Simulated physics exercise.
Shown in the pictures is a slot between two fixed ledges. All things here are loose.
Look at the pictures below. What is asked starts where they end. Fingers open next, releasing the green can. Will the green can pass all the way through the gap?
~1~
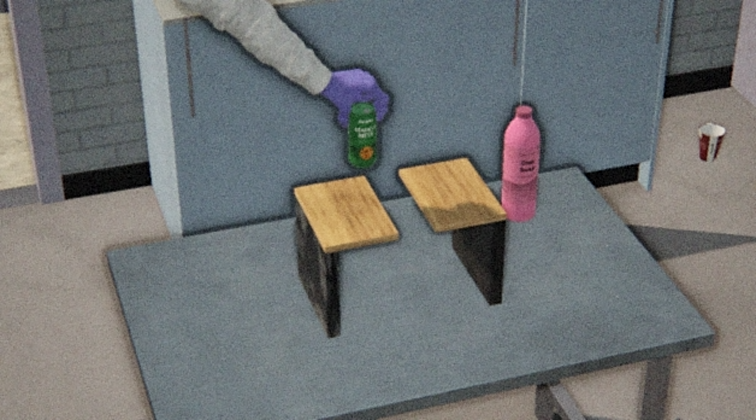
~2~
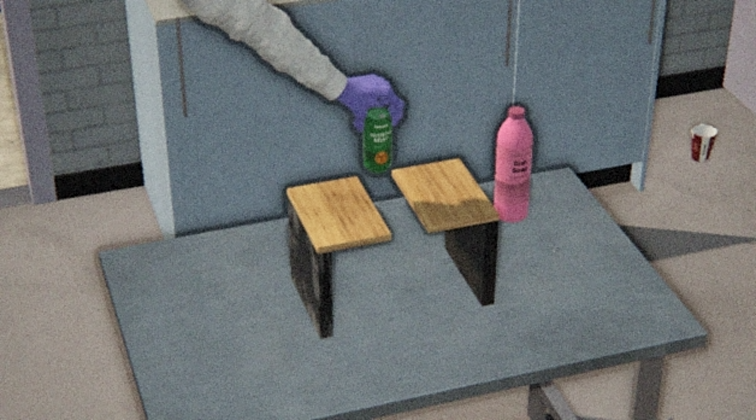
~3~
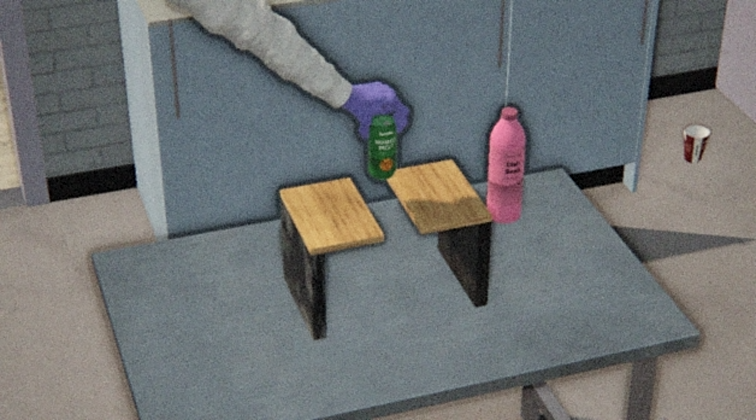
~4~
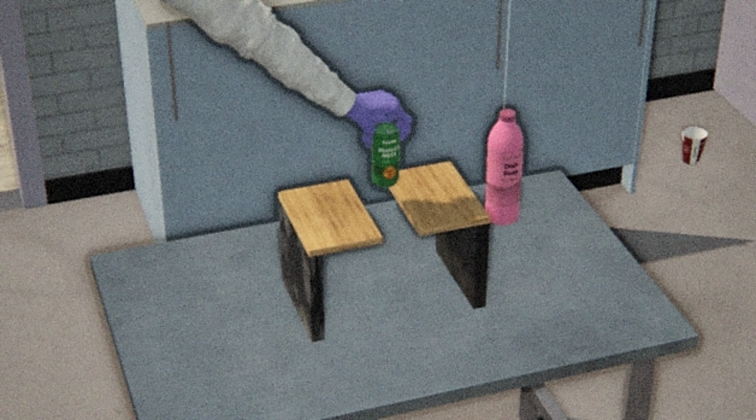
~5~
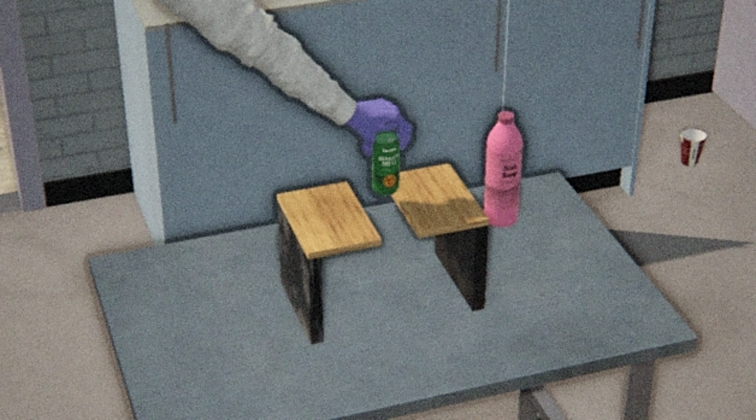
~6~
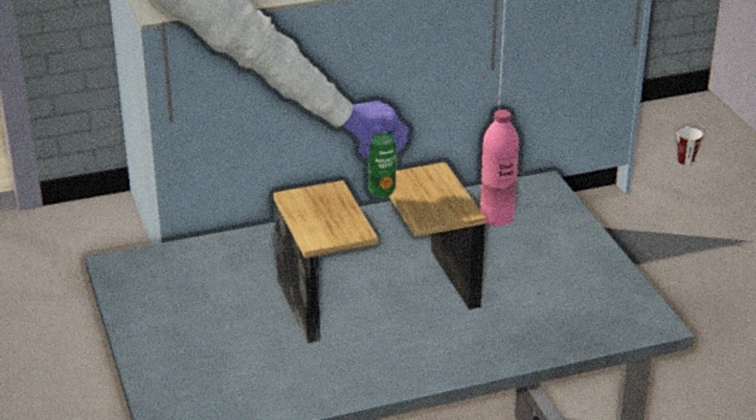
Yes.
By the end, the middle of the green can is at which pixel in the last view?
It winds up at roughly (382, 270).
Then, 0.32 s on from there, green can shifted well along near (382, 258).
Then, 0.66 s on from there, green can shifted well along near (382, 270).
In the end, moved from the start, green can; pink bottle unmoved. At the end, from the last picture's camera, green can near (382, 270). The can drops through.
